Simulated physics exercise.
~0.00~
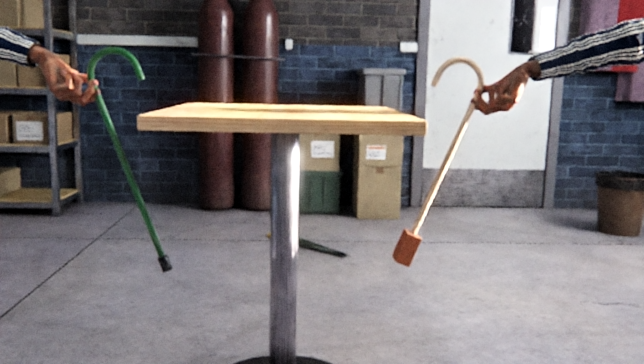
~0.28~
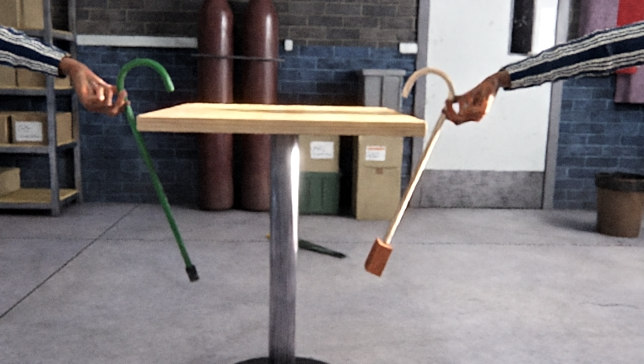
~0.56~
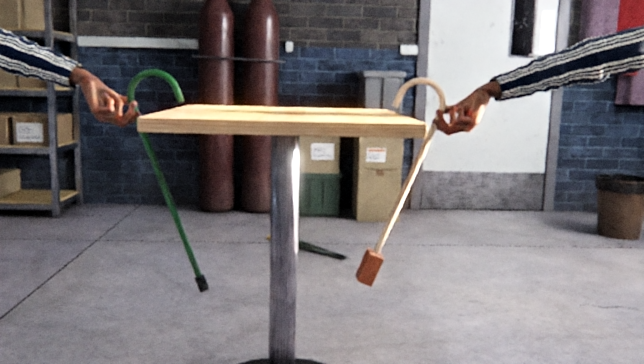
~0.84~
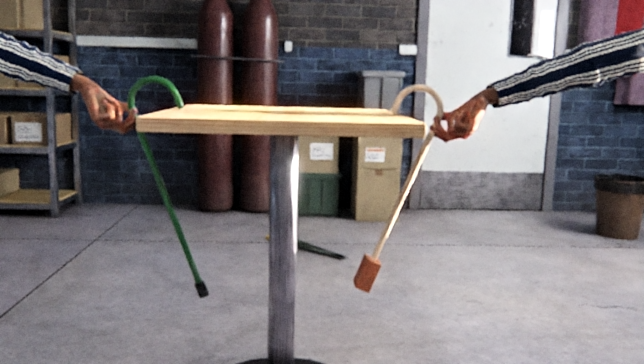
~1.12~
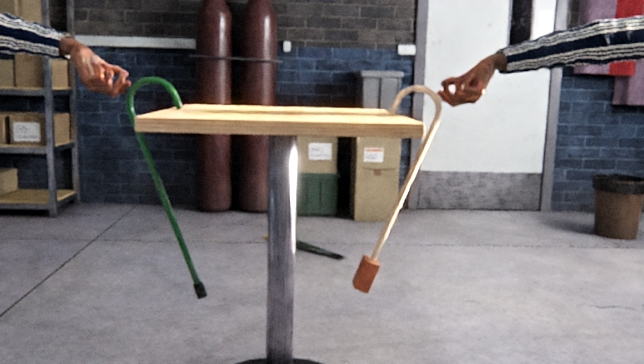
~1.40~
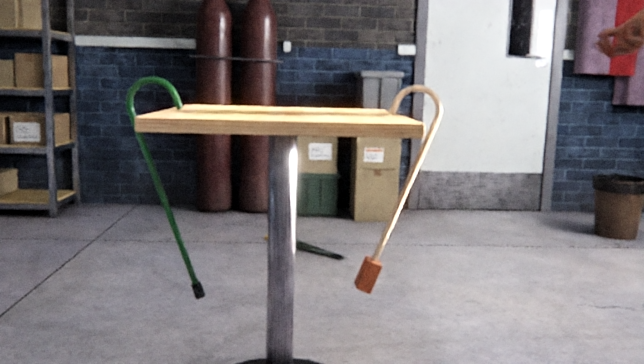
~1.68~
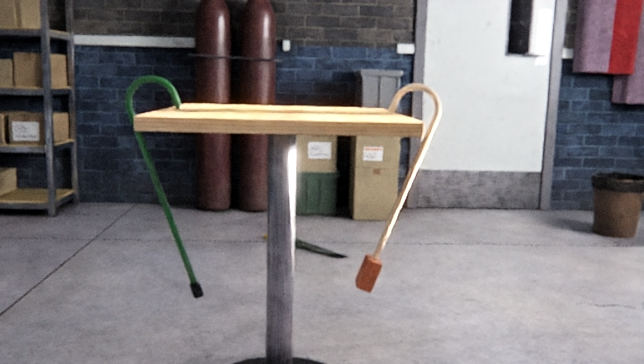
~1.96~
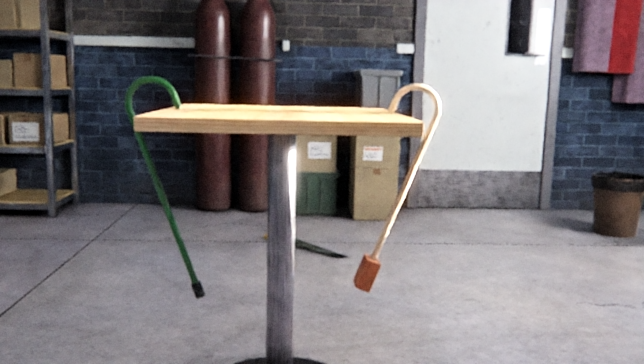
A green cane and a pale hooked stick with an orange-brown block at its lower end move in from opposite sides, each held by a hand in a striped sleeve. Between them stands a small wooden table on a metal post, seen from the front in a storeroom with blue brick, shelves and dark red cylinders. The hands bring the cane to the left edge and the stick to the right, lowering their hooks onto the tabletop. Both hands let go and withdraw. The two things stay hanging, slanting inward beneath the table.
